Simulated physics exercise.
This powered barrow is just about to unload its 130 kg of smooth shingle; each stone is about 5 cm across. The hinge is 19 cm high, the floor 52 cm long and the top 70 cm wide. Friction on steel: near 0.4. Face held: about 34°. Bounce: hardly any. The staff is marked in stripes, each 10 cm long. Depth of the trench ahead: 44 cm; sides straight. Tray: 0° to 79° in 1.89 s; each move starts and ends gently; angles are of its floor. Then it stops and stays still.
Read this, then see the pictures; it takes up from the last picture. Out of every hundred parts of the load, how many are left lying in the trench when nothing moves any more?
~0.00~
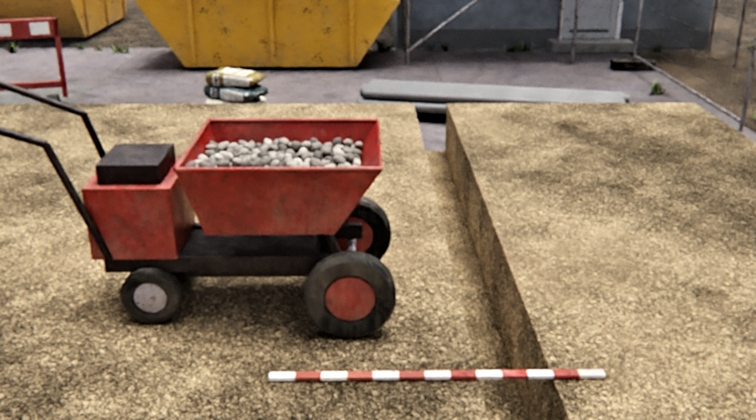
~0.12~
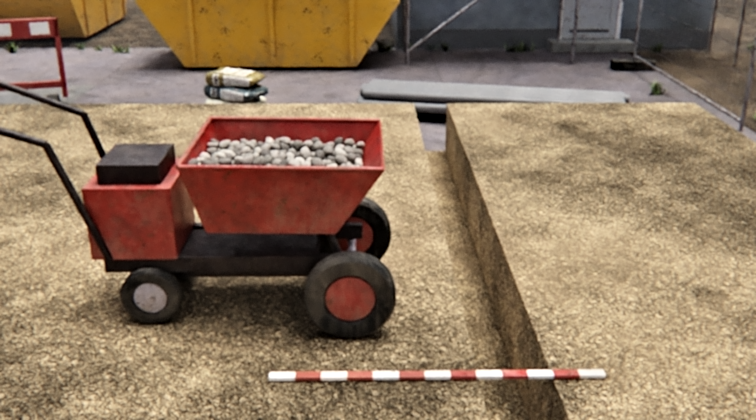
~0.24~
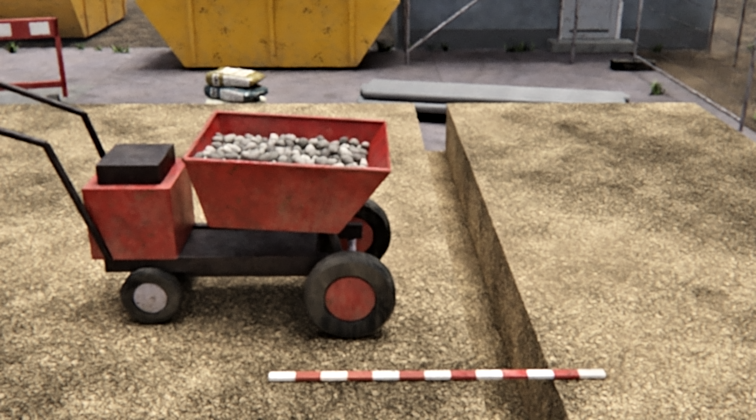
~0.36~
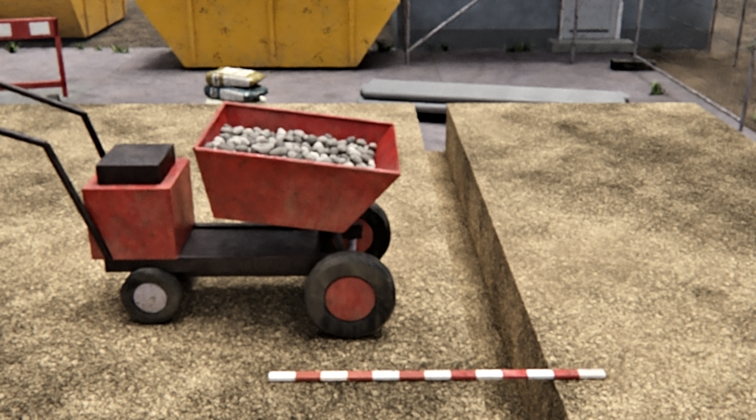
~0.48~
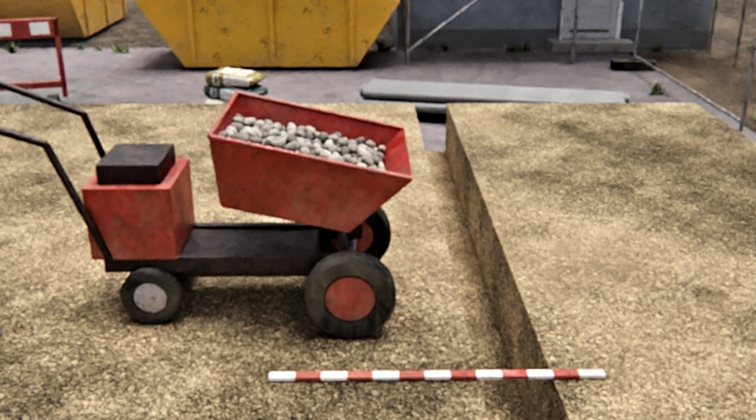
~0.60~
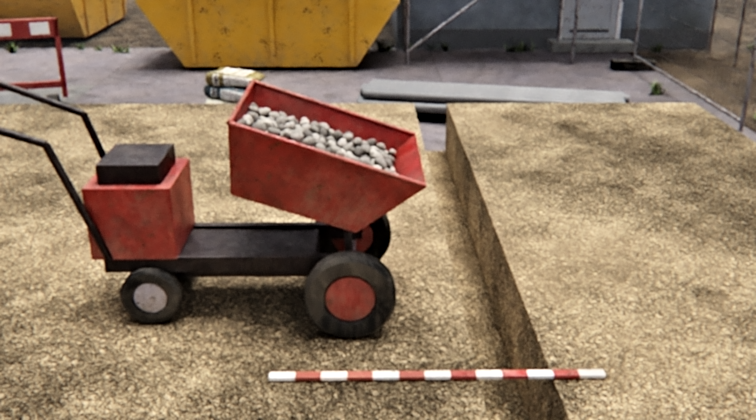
Around 62 in every hundred.
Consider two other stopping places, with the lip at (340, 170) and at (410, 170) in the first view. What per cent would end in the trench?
Roughly 100 percent for the first, and 35 percent for the second.
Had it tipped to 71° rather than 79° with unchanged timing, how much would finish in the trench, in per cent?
Share in trench: Approx. 65%.
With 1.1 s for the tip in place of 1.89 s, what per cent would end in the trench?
Probably about 50 in a hundred.
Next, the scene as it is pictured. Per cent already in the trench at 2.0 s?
By that point it's something like 40 in a hundred.
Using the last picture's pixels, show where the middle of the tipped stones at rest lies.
Near (507, 354).
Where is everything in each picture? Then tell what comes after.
In the first frame, the tray is at 0°, its lip at (381, 169); the top of the load is at (298, 149).
In the second frame, lip at (383, 170), floor tilted 1°, highest stones at (283, 147); the stones move at 0.1 m/s on average.
In the third frame, the tray is at 3°, its lip at (390, 171); the top of the load is at (258, 141); the stones move at 0.3 m/s on average.
In the fourth frame, the tray is at 8°, its lip at (400, 174); the top of the load is at (235, 136); the stones move at 0.4 m/s on average.
In the fifth frame, lip at (412, 179), floor tilted 13°, highest stones at (247, 127); the stones move at 0.4 m/s on average.
In the sixth frame, lip at (426, 186), floor tilted 19°, highest stones at (261, 117); the stones move at 0.5 m/s on average.
After 1.4 s the floor is at 67°; 95 % in the tray, 5 % in the trench; the foremost stones are at (526, 288).
After 2.0 s the floor is at 79°; 28 % in the tray, 40 % in the trench, 32 % past the trench; the foremost stones are at (677, 292).
After 2.3 s the floor is at 79°; 6 % in the tray, 55 % in the trench, 39 % past the trench; the foremost stones are at (725, 285).
After 4.3 s the floor is at 79°; 0 % in the tray, 62 % in the trench, 38 % past the trench; the foremost stones are at (740, 284).
